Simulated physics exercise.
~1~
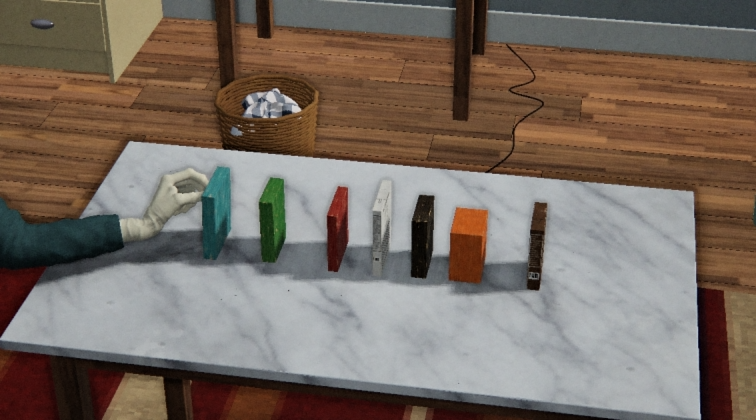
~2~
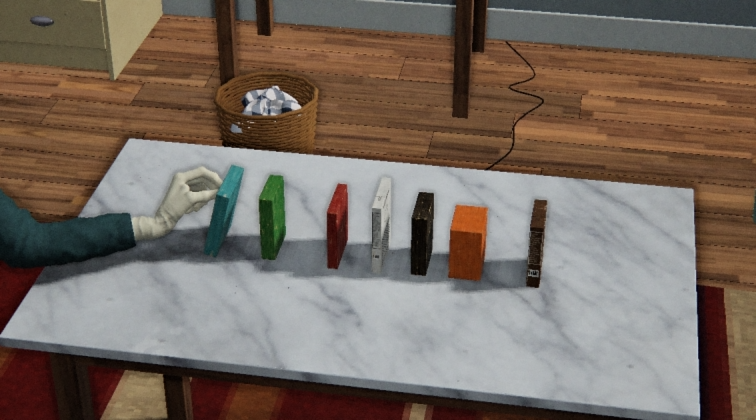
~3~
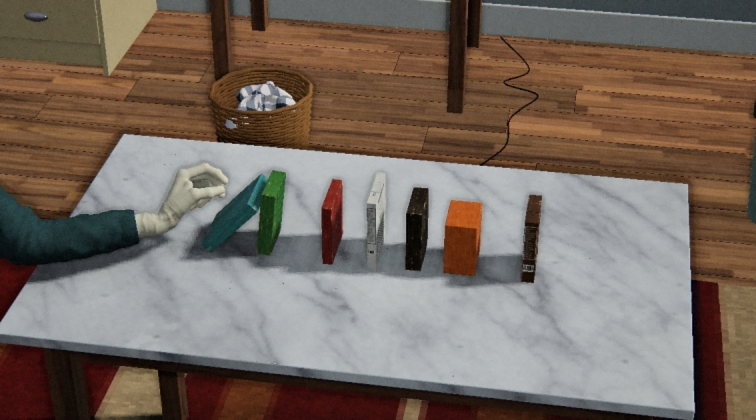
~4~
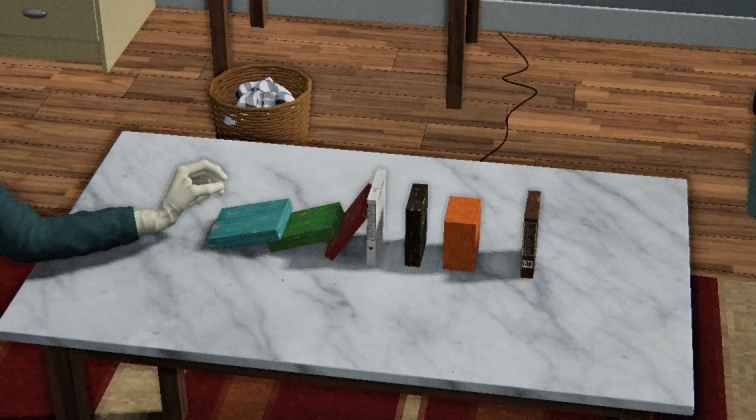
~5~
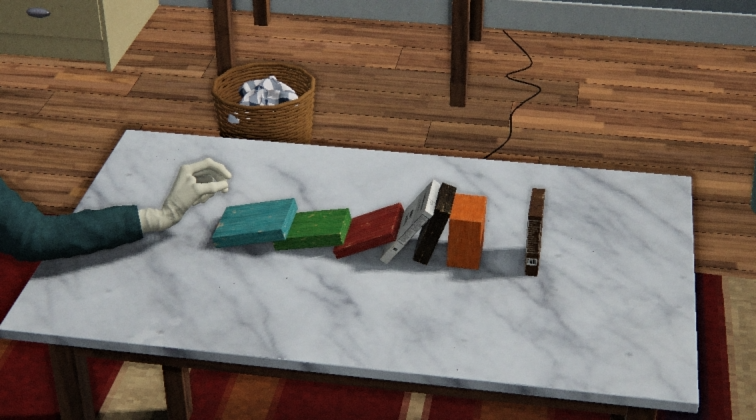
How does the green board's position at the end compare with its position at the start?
At the start the green board stands upright on the table. By the end it has toppled and lies on its side.
A gloved hand tips the turquoise block, toppling others until the orange block stays standing.
